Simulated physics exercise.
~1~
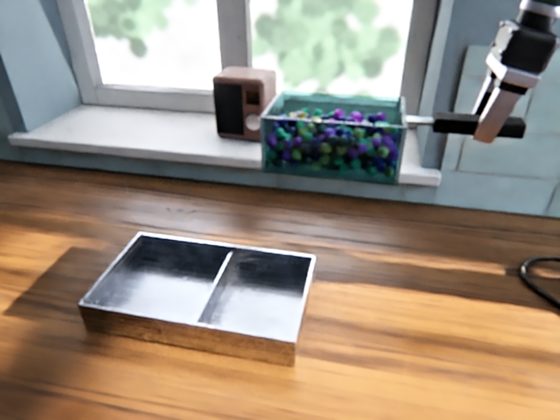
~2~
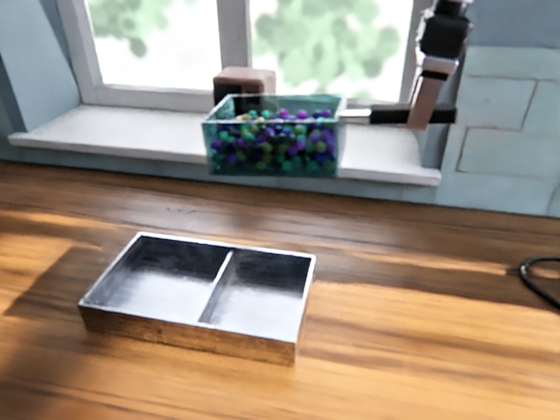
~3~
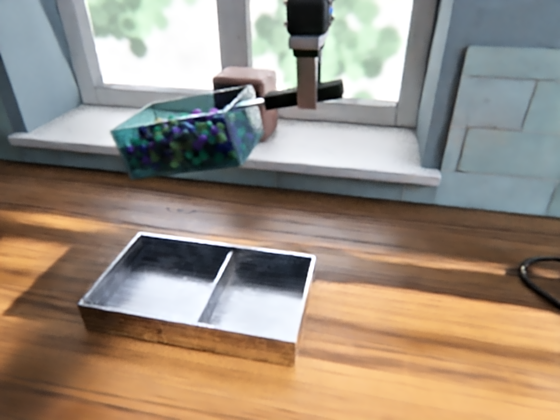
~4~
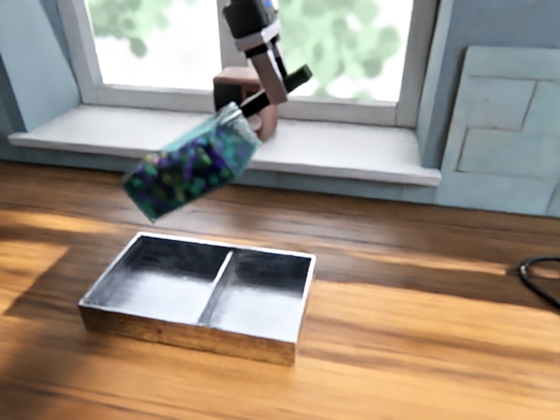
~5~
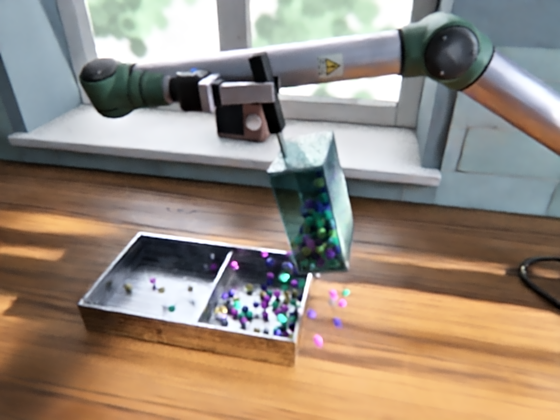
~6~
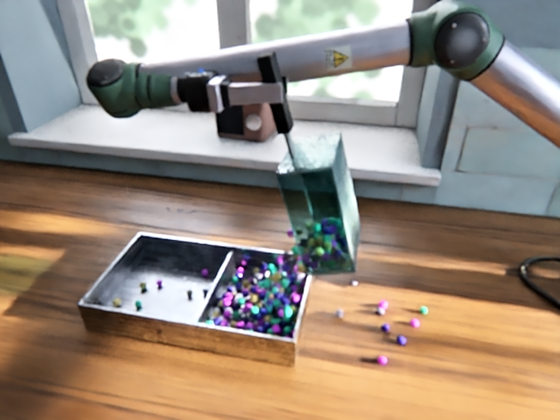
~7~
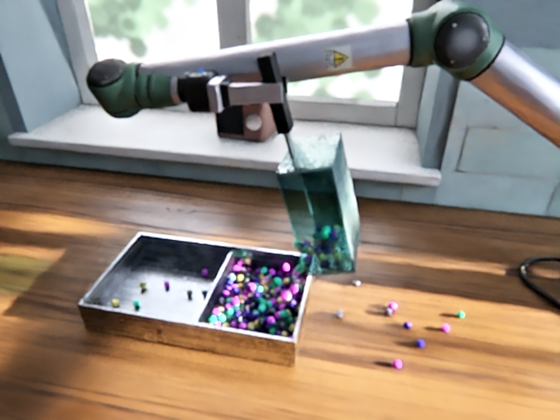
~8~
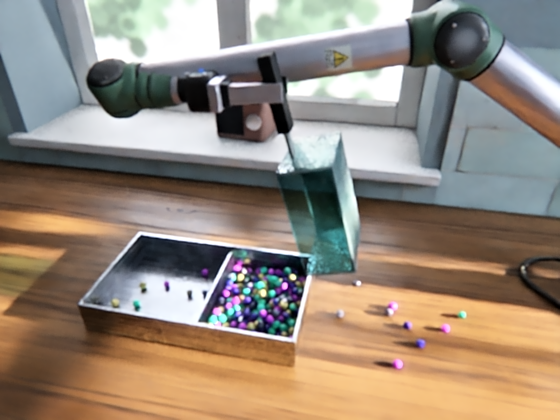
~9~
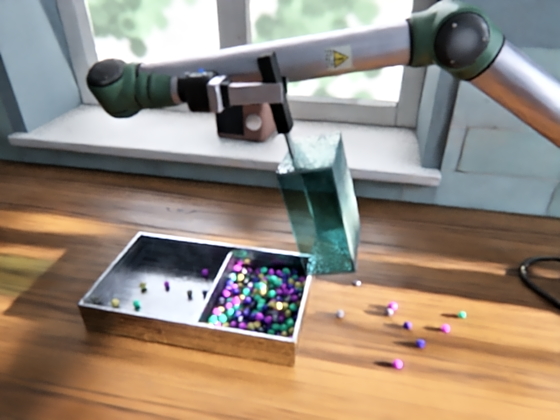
A robot arm with green joints carries a clear teal box full of small purple, green and blue balls past a bright window with a white sill, seen from slightly above a wooden table. A shallow, two-part metallic tray sits on the table, and a dark reddish block rests on the sill. The arm moves the box left, tilting it over the tray, then swings it right and tips it steeply downward. Balls pour mostly into the right compartment, while a few land in the left and several scatter across the table. The emptied box finally hangs still above the tray's right edge.
